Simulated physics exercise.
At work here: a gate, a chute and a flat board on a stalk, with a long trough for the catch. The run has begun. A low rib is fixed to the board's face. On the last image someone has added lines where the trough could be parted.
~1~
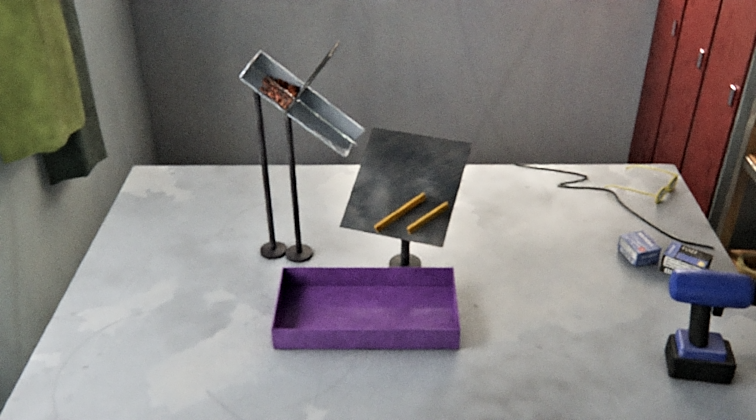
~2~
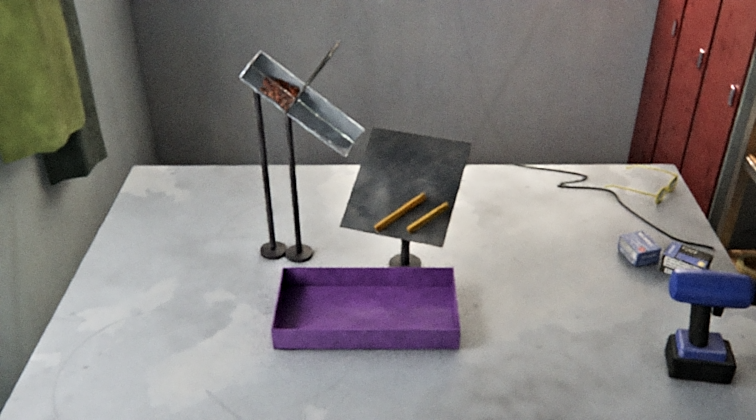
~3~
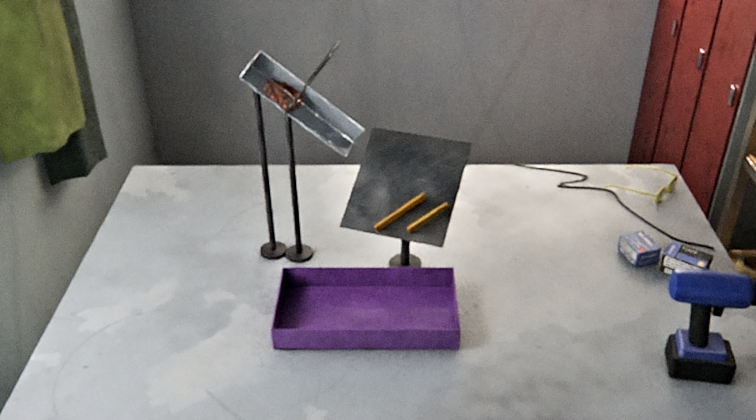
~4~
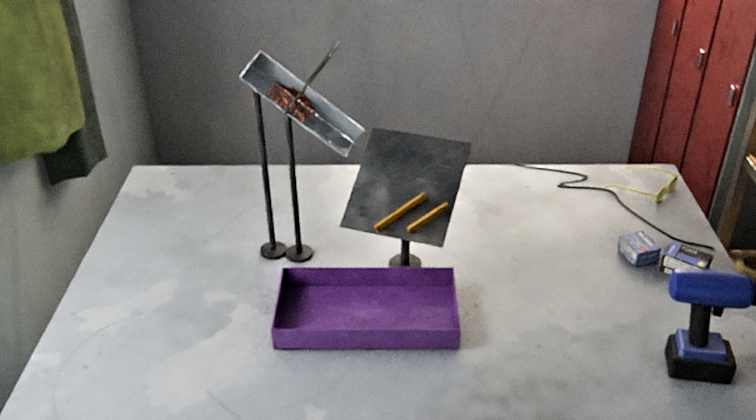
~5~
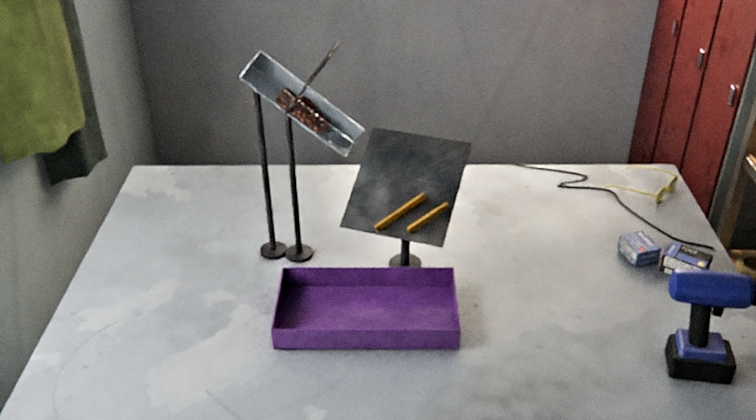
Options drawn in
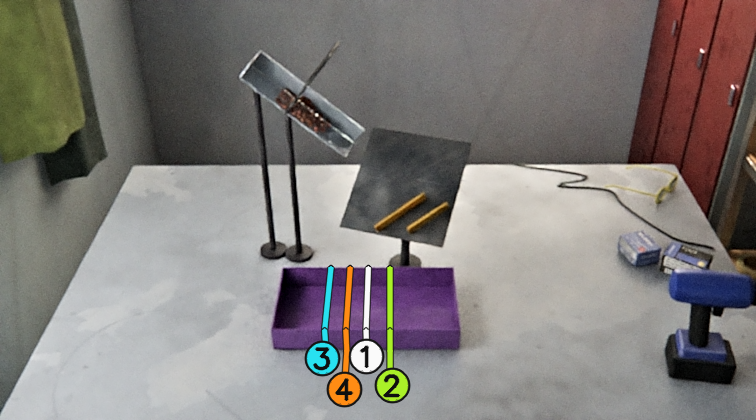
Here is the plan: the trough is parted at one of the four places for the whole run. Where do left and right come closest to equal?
Use line 4.
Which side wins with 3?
Right.
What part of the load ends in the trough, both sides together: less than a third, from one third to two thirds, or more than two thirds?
More than two thirds.
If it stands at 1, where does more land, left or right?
Left.
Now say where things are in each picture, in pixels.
In the first frame, load behind the gate (283, 92), clay pellets; lip of the chute (350, 150), sloping fairly steeply.
In the second frame, middle of the board (406, 184), tilted fairly steeply; middle of its low edge (390, 236); of its high edge (421, 135).
In the third frame, front corners of the trough (272, 329) and (460, 329), empty; front of the load (302, 102).
In the fourth frame, middle of the load (291, 101); its front (313, 112), roughly a quarter of the way to the lip; rib from (447, 202) to (407, 229); rib from (424, 193) to (375, 227).
In the fifth frame, middle of the load (302, 107); its front (329, 125), roughly half of the way to the lip.
On the marked copy, line 1 crosses the front rim at (366, 329); line 2 crosses the front rim at (390, 329); line 3 crosses the front rim at (324, 329); line 4 crosses the front rim at (345, 329).
Choosing 1, of what is caught, almost all on the left of the divider, just a few on the right.
Choosing 2, of what is caught, almost all on the left of the divider, just a few on the right.
Choosing 3, of what is caught, about a tenth on the left of the divider, almost all on the right.
Choosing 4, of what is caught, roughly a third on the left of the divider, roughly two thirds on the right.
